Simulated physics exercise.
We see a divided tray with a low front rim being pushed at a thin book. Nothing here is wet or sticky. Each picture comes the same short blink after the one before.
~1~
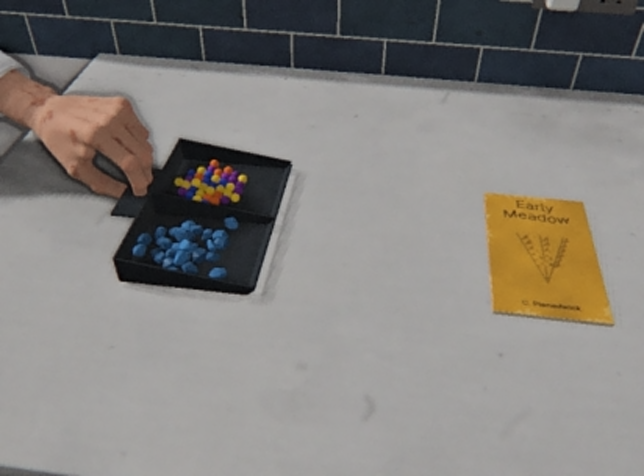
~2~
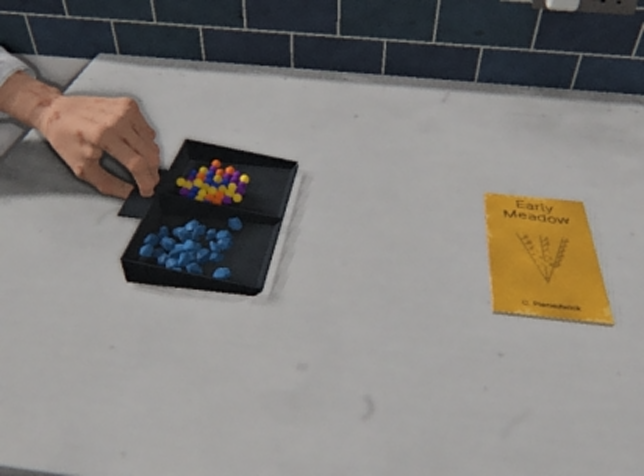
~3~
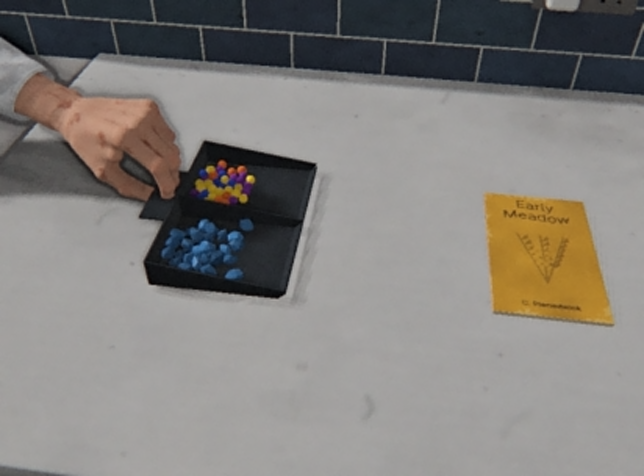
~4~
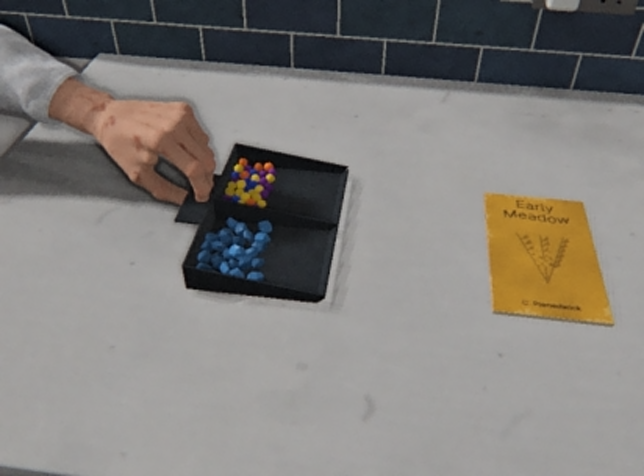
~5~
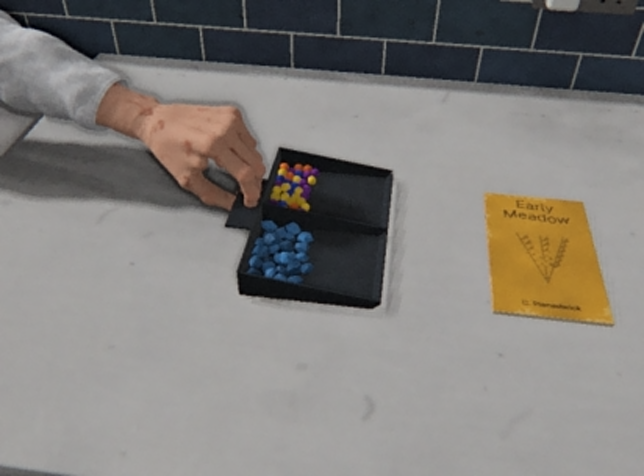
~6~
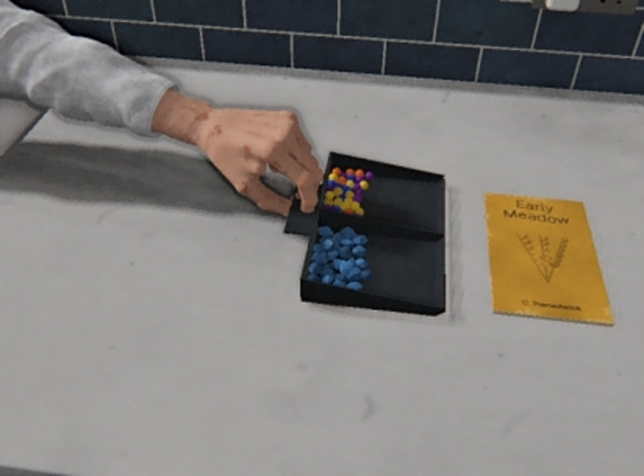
On a gray countertop, a hand pushes a divided black tray of colorful pieces rightward.
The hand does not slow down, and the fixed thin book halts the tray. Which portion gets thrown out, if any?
Front portion: It sends some over the front rim. Back portion: It sends some over the front rim.
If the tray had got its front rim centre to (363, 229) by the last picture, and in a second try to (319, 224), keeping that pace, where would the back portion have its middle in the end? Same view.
One: (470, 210). Two: (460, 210).
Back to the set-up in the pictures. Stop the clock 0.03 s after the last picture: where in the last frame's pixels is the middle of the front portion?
Close to (370, 267).
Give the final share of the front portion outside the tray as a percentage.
Roughly 40 in a hundred.
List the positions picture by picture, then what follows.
In the first picture, front rim at (275, 220), at rest; thin book at (548, 282); front portion at (177, 248), some aquarium stones; back portion at (213, 186), some round plastic beads.
In the second picture, front rim at (282, 221), hardly any of the way covered; back portion at (215, 186).
In the third picture, front rim at (303, 223), a small part of the way covered; front portion at (197, 251).
In the fourth picture, front rim at (338, 226), about a quarter of the way covered; back portion at (248, 189).
In the fifth picture, front rim at (387, 231), about half of the way covered; front portion at (280, 259).
In the sixth picture, front rim at (445, 237), most of the way covered; thin book at (548, 282); front portion at (339, 265); back portion at (350, 195).
Then, 0.03 s after the last picture, tray still sliding, front rim near (472, 240); front portion all inside; back portion all inside.
Then, 0.16 s after the last picture, tray stopped at the thin book; front portion about a quarter out of the tray; back portion about a quarter out of the tray.
Then, 0.37 s after the last picture, tray stopped at the thin book; front portion about a third out of the tray; back portion about half out of the tray.
By the end, tray stopped at the thin book; front portion about a third out of the tray; back portion about half out of the tray.
